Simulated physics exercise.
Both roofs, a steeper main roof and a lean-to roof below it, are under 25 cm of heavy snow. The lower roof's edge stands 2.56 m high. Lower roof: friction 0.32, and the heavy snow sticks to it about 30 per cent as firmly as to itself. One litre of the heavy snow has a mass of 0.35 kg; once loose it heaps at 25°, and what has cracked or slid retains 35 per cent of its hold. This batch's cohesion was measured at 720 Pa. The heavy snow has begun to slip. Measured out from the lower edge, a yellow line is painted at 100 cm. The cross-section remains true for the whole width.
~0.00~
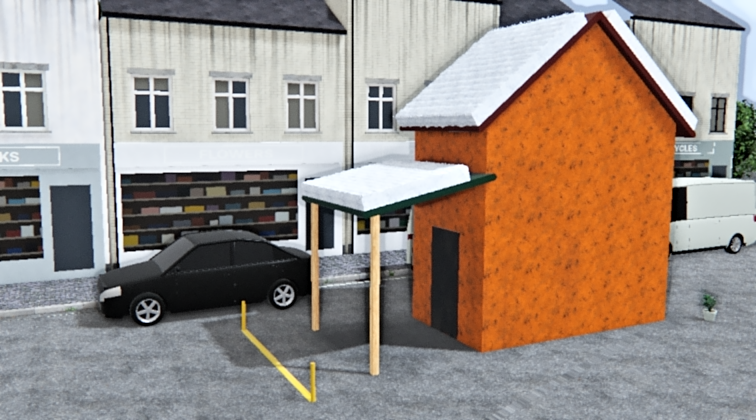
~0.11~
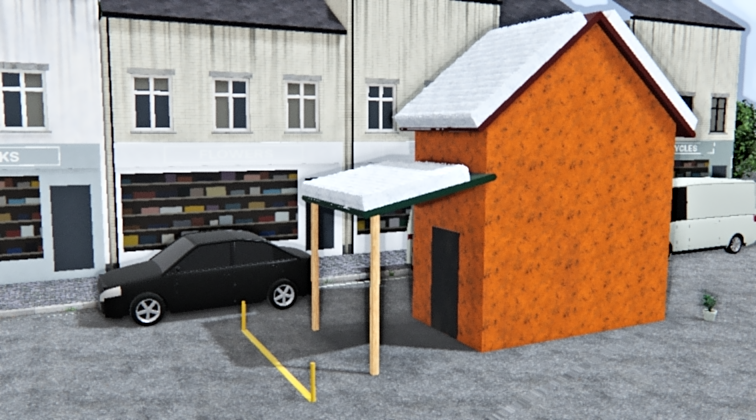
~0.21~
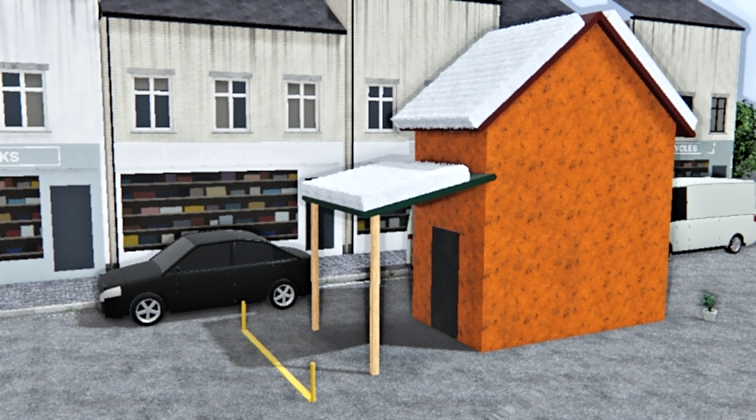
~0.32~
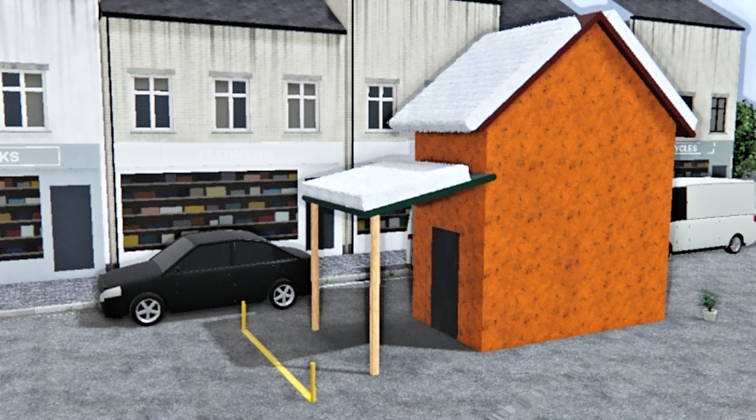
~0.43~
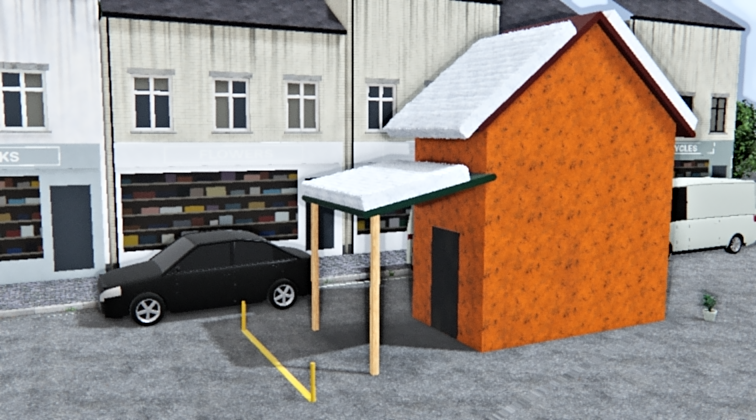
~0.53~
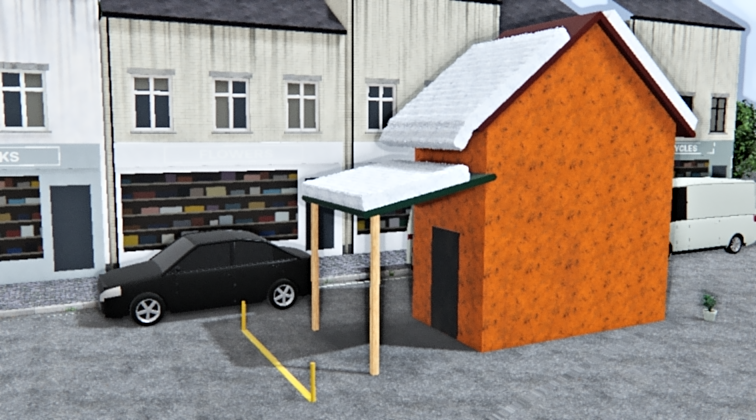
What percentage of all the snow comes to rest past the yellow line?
About 22 %.
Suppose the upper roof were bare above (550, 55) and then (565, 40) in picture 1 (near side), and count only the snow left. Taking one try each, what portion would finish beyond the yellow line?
About 0 per cent the first time and about 8 per cent the second.
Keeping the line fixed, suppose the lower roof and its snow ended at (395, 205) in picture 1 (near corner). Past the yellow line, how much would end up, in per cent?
That would be roughly 30 percent.
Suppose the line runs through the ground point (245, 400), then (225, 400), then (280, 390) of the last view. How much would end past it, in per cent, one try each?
First try 7 per cent, second 3 per cent, third 14 per cent.
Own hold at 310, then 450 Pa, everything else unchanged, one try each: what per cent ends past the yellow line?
First try roughly 45 per cent, second try roughly 40 per cent.
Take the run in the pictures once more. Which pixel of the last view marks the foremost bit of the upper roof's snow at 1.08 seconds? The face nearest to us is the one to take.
Around pixel (405, 173).
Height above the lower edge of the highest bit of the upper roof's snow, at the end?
Looks like around 0.8 m above that edge.
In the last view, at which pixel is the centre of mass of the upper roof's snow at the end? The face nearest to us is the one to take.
Position: About (364, 259).
After 1.08 s, none is below the lower edge and 0 % is past the line.
After 1.72 s, none is below the lower edge and 0 % is past the line.
After 2.36 s, 34 % is below the lower edge and 16 % is past the line.
After 3.00 s, 45 % is below the lower edge and 21 % is past the line.
After 3.90 s, at the end, 45 % is below the lower edge and 22 % is past the line.
